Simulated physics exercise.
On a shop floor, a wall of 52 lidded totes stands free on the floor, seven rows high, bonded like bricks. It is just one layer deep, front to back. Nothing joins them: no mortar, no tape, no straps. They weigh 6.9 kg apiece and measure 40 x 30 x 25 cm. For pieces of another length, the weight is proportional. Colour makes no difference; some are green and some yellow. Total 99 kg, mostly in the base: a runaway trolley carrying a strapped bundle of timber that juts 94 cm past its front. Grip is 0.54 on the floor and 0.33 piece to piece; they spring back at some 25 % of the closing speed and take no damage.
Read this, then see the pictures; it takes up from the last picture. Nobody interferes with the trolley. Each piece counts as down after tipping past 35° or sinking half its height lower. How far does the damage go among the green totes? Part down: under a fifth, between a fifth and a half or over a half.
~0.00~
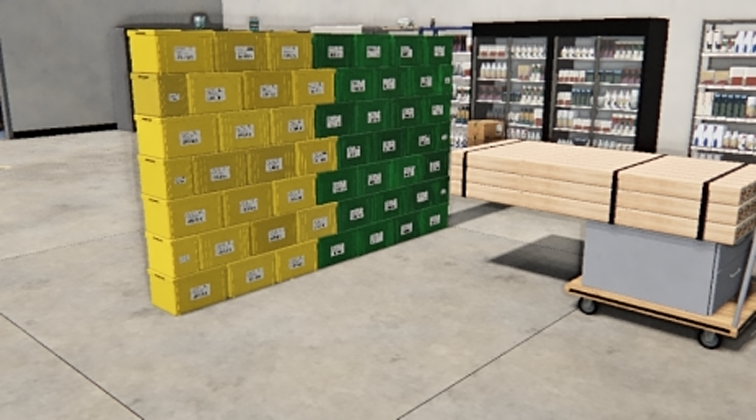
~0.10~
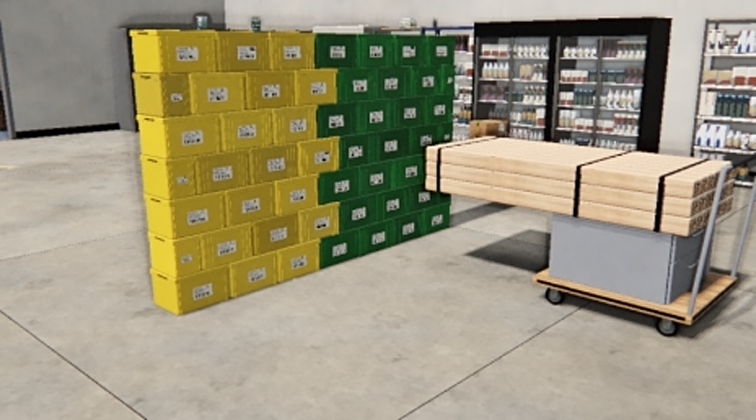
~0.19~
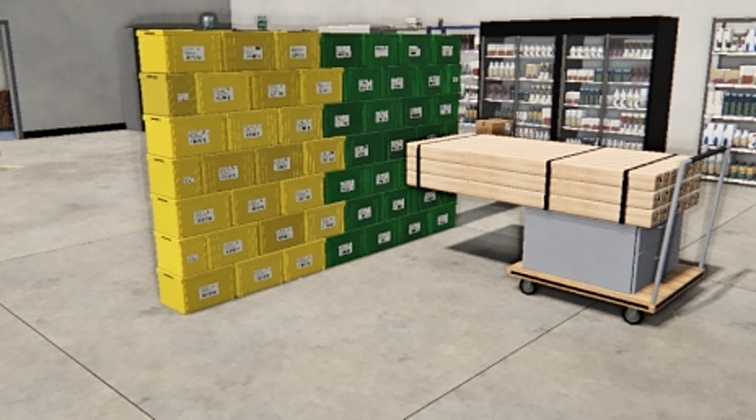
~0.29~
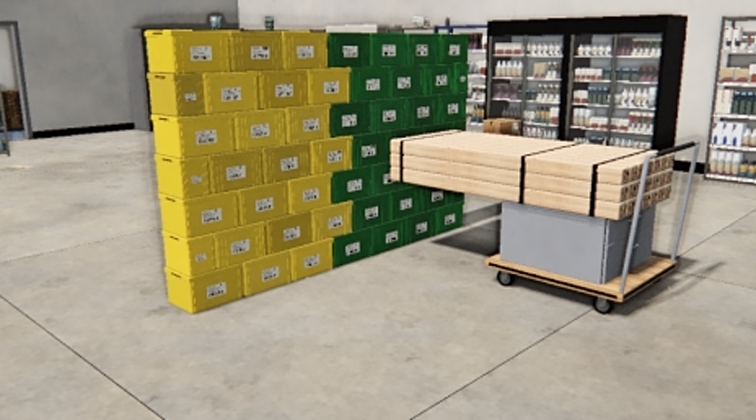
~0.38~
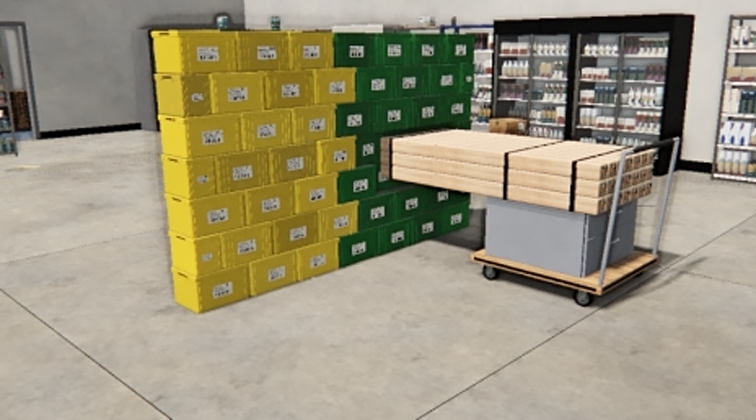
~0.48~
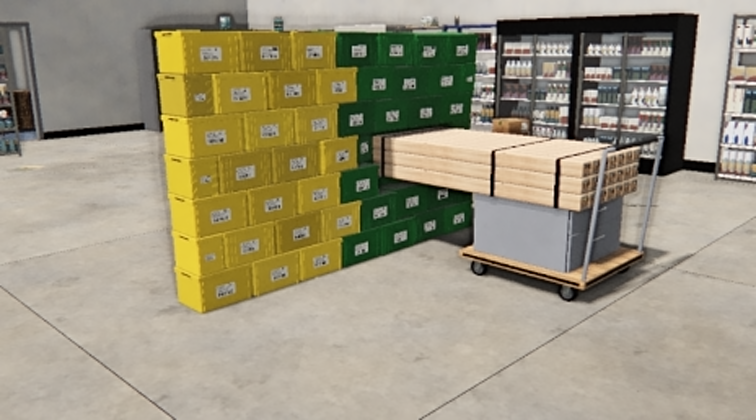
Down in the end: The majority.
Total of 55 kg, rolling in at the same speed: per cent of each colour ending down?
Result: Green 80 and yellow 10 in a hundred.
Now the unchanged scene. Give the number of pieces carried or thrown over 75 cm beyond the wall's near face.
About 12.
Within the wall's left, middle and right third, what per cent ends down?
The thirds come out at 0 on the left, 50 in the middle and 80 on the right, in per cent.
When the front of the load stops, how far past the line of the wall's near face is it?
About 90 cm past it.
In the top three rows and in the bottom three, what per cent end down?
Top 60 per cent versus bottom 20 per cent.
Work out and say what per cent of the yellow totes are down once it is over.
Of the yellow ones, 10 per cent finish down.
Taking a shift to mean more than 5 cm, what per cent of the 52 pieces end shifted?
Share: 50 in a hundred.
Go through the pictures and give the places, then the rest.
In the first picture (pixels give the middle of a visible side; the camera pans a little), load (458, 165) 80 cm short of the wall; top green tote (440, 50); top yellow tote (186, 52); none has stirred.
In the second picture, load (432, 161) 56 cm short of the wall; top green tote (442, 50).
In the third picture, load (413, 157) 31 cm short of the wall; top green tote (448, 49).
In the fourth picture, load (396, 153) 7 cm short of the wall; top green tote (456, 49).
In the fifth picture, load (385, 150) 11 cm into the wall's line; top green tote (462, 49); movement in 6 of them.
In the sixth picture, load (377, 148) 24 cm into the wall's line; top green tote (464, 49) 4° from how it stood; top yellow tote (212, 53); steepest lean 5°, the tote at (427, 112); movement in 20 of them.
After 1.06 s, load 71 cm past the wall's line, still rolling; 8 of the 28 green totes down (8 of 52 in all colours); top green tote 27° from how it stood, 14 cm lower.
After 2.60 s, load 99 cm past the wall's line, stopped; 16 of the 28 green totes down (16 of 52 in all colours); top green tote upside down.
In the end (4.5 s), load 91 cm past the wall's line, stopped; 21 of the 28 green totes down (23 of 52 in all colours); top green tote upside down; top yellow tote unmoved. That is 75 per cent. From the last view, middles, top green tote near (548, 224), top yellow tote near (198, 53).
